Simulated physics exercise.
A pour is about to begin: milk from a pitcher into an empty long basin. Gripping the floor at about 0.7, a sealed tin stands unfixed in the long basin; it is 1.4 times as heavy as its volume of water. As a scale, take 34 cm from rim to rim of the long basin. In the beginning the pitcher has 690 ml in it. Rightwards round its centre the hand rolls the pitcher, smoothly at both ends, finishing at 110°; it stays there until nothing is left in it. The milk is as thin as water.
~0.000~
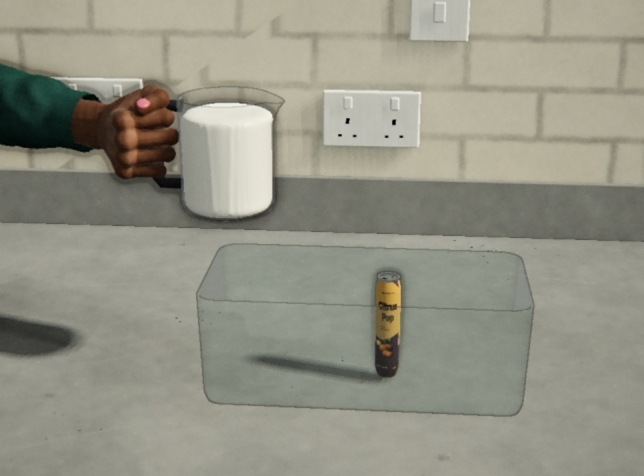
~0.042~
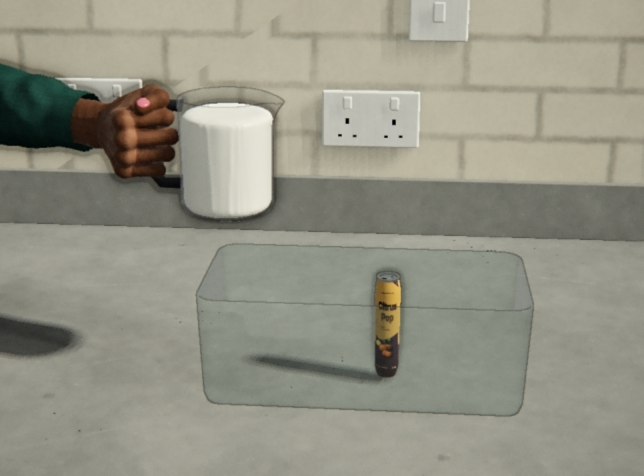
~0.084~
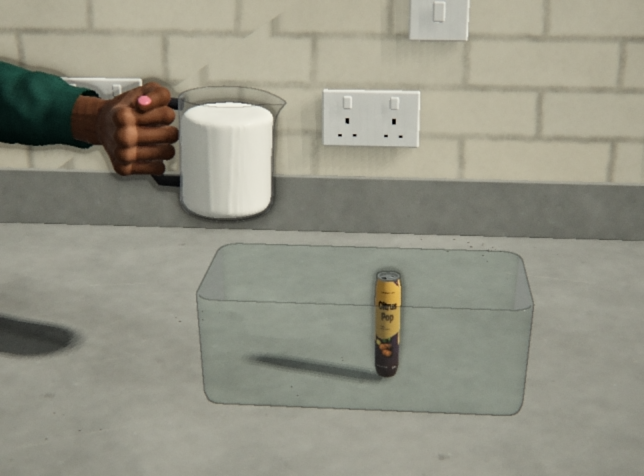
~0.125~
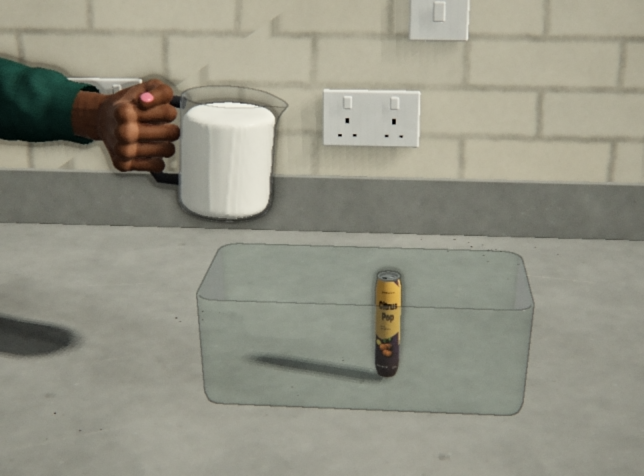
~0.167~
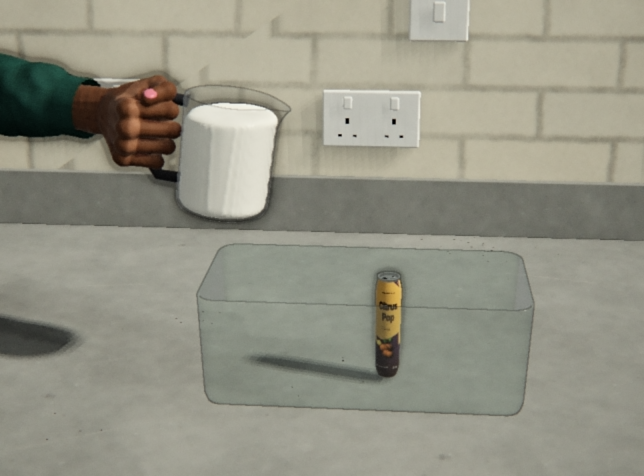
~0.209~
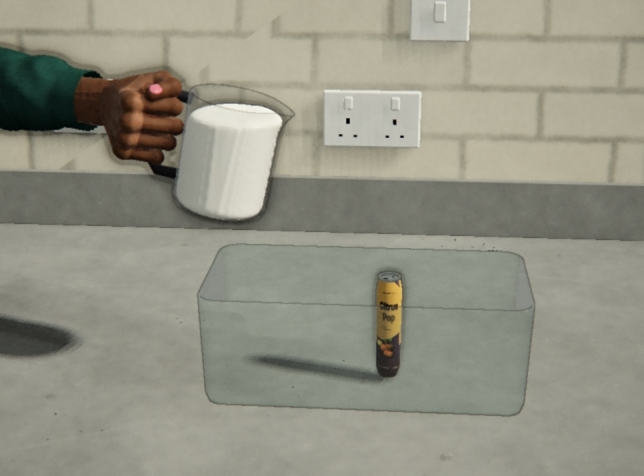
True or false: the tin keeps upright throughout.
False.
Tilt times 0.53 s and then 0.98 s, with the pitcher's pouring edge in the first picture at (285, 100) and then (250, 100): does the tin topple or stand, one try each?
The tin overturns the first time and stays vertical the second time.
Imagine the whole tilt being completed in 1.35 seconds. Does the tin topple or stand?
Outcome - the tin comes down.
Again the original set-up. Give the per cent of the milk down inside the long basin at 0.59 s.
About 4%.
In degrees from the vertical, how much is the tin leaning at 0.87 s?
Looks like some 5 degrees from vertical upright.
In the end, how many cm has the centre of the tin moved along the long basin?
Looks like roughly 8.5 cm in total.
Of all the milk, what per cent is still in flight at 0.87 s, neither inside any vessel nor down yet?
20 per cent, roughly.
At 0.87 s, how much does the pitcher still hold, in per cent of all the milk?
Close to 24 percent of the total.
Then, 0.59 s in, the tilt is 72° and 80 per cent is still to pour; the tin stands where it began.
Then, 0.87 s in, the tilt is 107° and 24 per cent is still to pour; the tin stands 1 cm from where it began.
Then, 1.16 s in, the tilt is 110° and 1 per cent is still to pour; the tin leans 47°.
Then, 1.48 s in, the tilt is 110° and 0 per cent is still to pour; the tin lies on its side.
Finally, the tin lies on its side.
